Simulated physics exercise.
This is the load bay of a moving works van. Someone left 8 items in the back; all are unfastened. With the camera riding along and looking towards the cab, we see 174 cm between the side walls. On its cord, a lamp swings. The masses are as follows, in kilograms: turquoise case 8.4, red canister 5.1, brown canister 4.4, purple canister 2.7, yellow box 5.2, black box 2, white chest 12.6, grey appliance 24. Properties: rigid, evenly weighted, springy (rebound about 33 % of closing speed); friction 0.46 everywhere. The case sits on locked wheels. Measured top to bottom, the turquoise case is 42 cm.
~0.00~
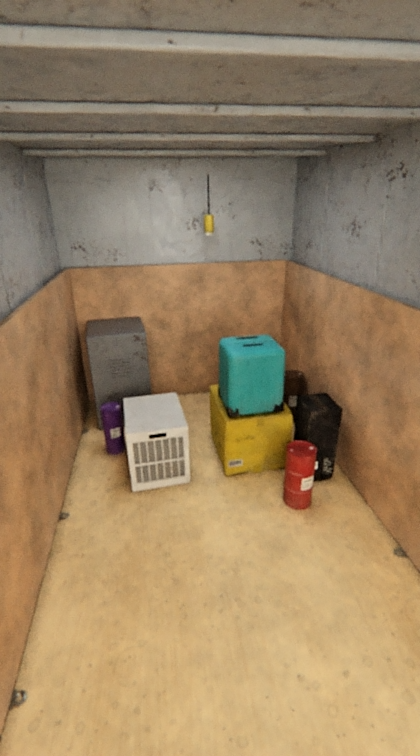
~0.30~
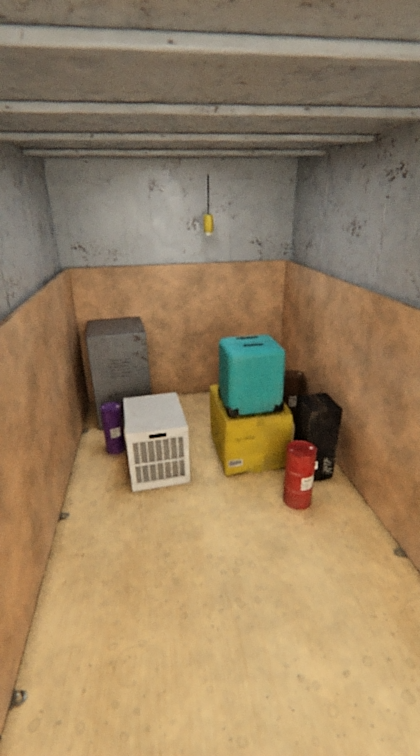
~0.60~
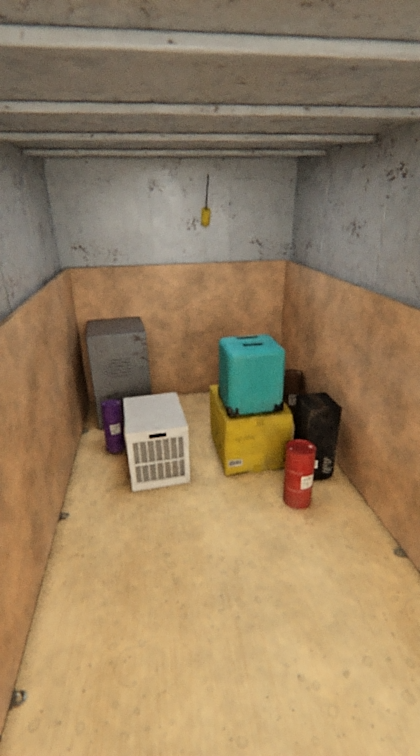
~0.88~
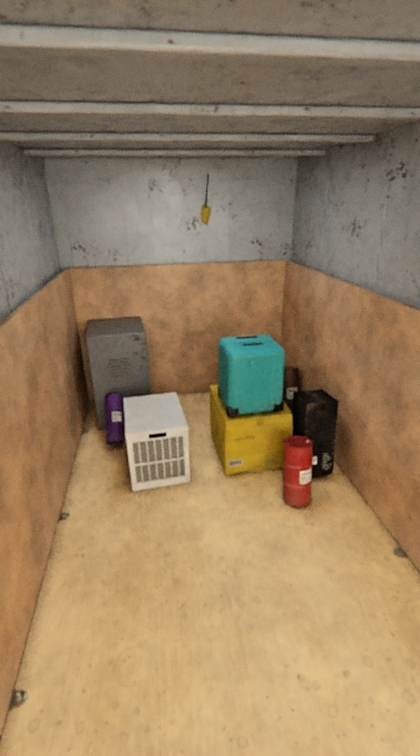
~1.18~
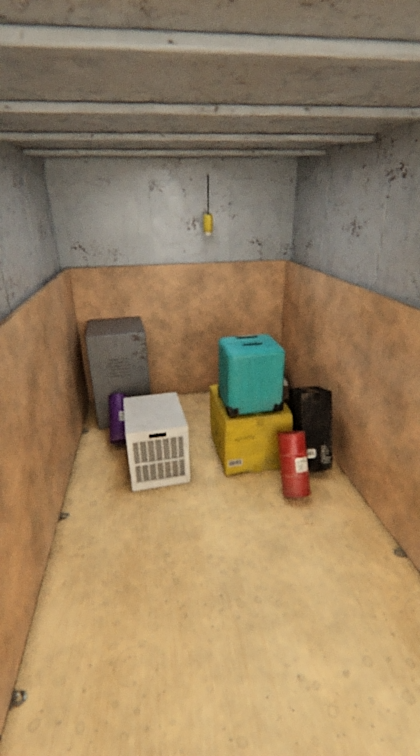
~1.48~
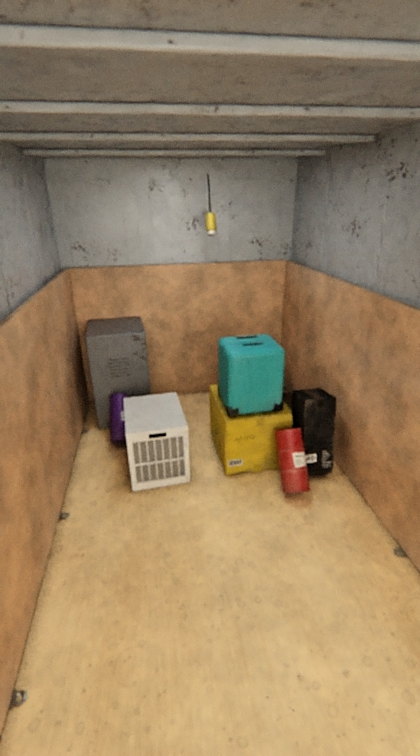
The clip opens on a van's load bay, with a turquoise case on a yellow box among other loose cargo and a hanging lamp that swings forwards. The purple canister leans over behind the white chest, then the red canister tilts left as the lamp swings back, while the stacked case barely moves.
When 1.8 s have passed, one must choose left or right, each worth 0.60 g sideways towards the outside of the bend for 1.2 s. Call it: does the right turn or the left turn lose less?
The left turn loses less.
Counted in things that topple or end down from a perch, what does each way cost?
Results - left: 2, right: 6.
Turning left. At 2.28 s, push 0.60 g right; red canister 39° off upright near (308, 458); turquoise case moved 6 cm near (259, 373); brown canister on its side.
After 2.58 s, push 0.60 g right; red canister 34° off upright near (312, 459); turquoise case 4° off upright near (282, 368); purple canister on its side.
After 2.88 s, push 0.29 g right; red canister 13° off upright near (338, 461); turquoise case moved 35 cm near (293, 363); purple canister on its side.
In the end (4.1 s), toppled in the back, brown canister and purple canister; not toppled but over 15 cm from the start, turquoise case, red canister, yellow box, white chest and grey appliance; black box under 15 cm from the start. At the end, from the last picture's camera, turquoise case near (293, 363), red canister near (330, 463).
Turning right instead, turquoise case, red canister, brown canister, purple canister, yellow box and black box tipped over or down from a perch, 6 of 8 in all.
